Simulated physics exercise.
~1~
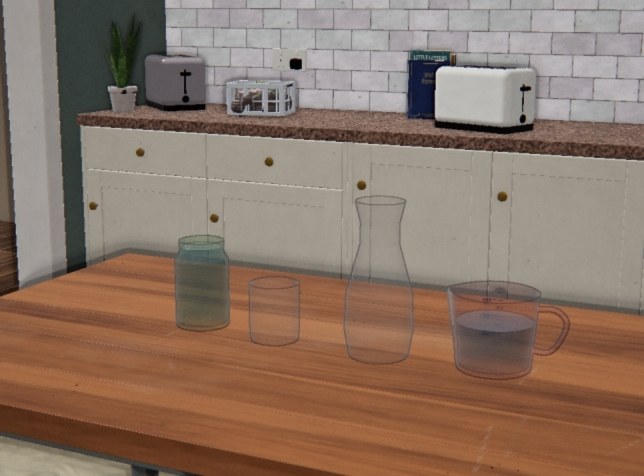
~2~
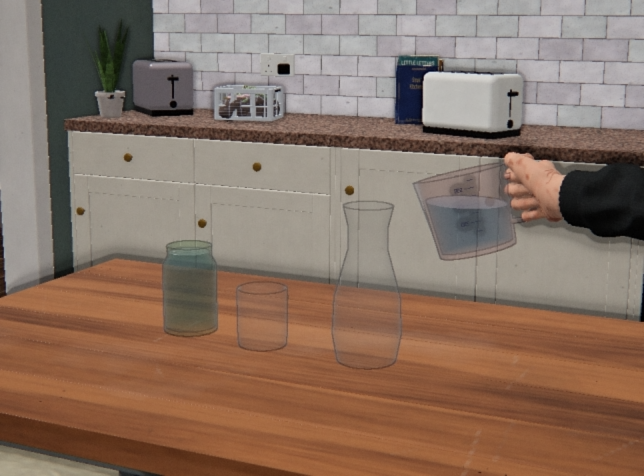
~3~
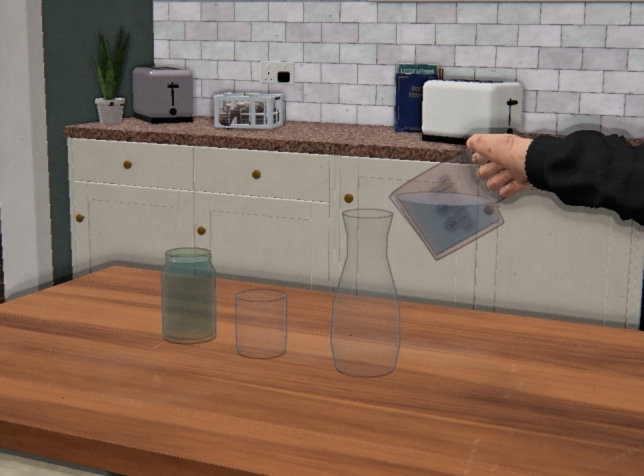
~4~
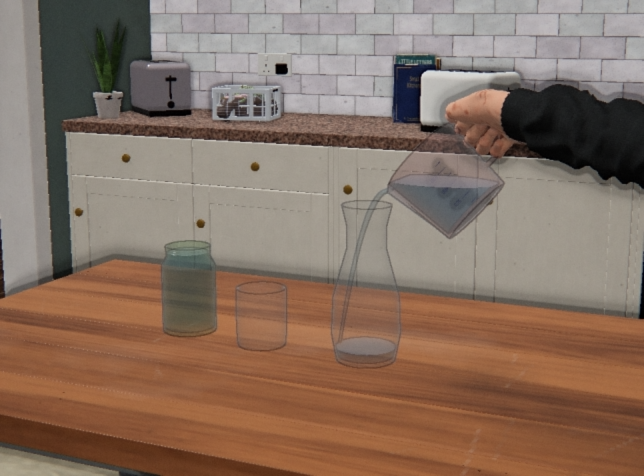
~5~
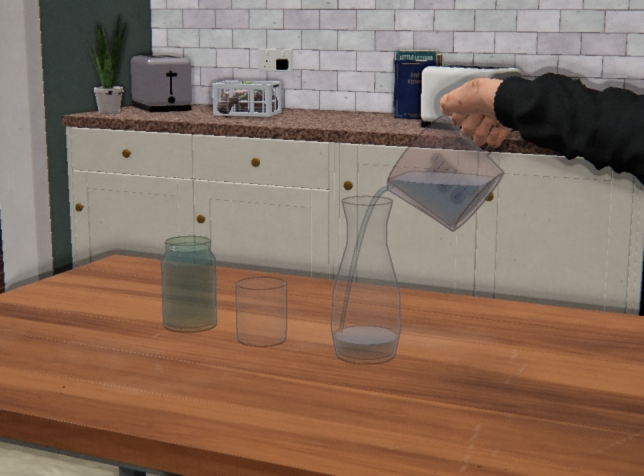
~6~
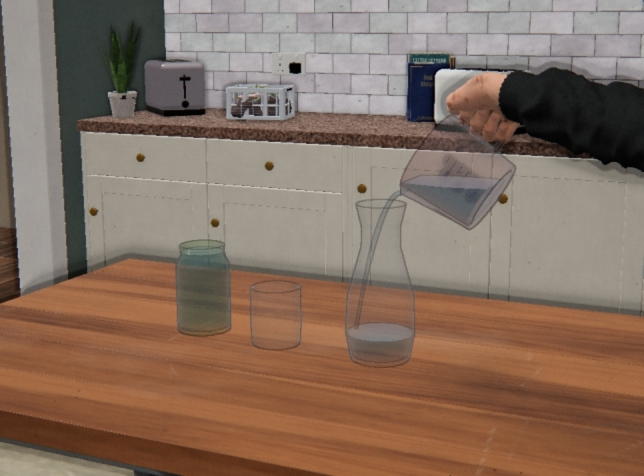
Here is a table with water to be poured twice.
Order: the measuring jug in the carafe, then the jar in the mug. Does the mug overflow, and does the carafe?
In order: The mug cannot contain it. The carafe contains the lot.
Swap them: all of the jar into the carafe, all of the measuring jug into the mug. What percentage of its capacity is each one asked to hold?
The first one is at 60 per cent, the second at 160 per cent.
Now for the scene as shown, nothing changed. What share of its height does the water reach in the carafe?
Level: Some 35 %.
Soon after, the carafe is about a quarter full.
Later, the carafe is about a third full.
In the end, the mug is full to the brim and has run over; the carafe is about a third full.
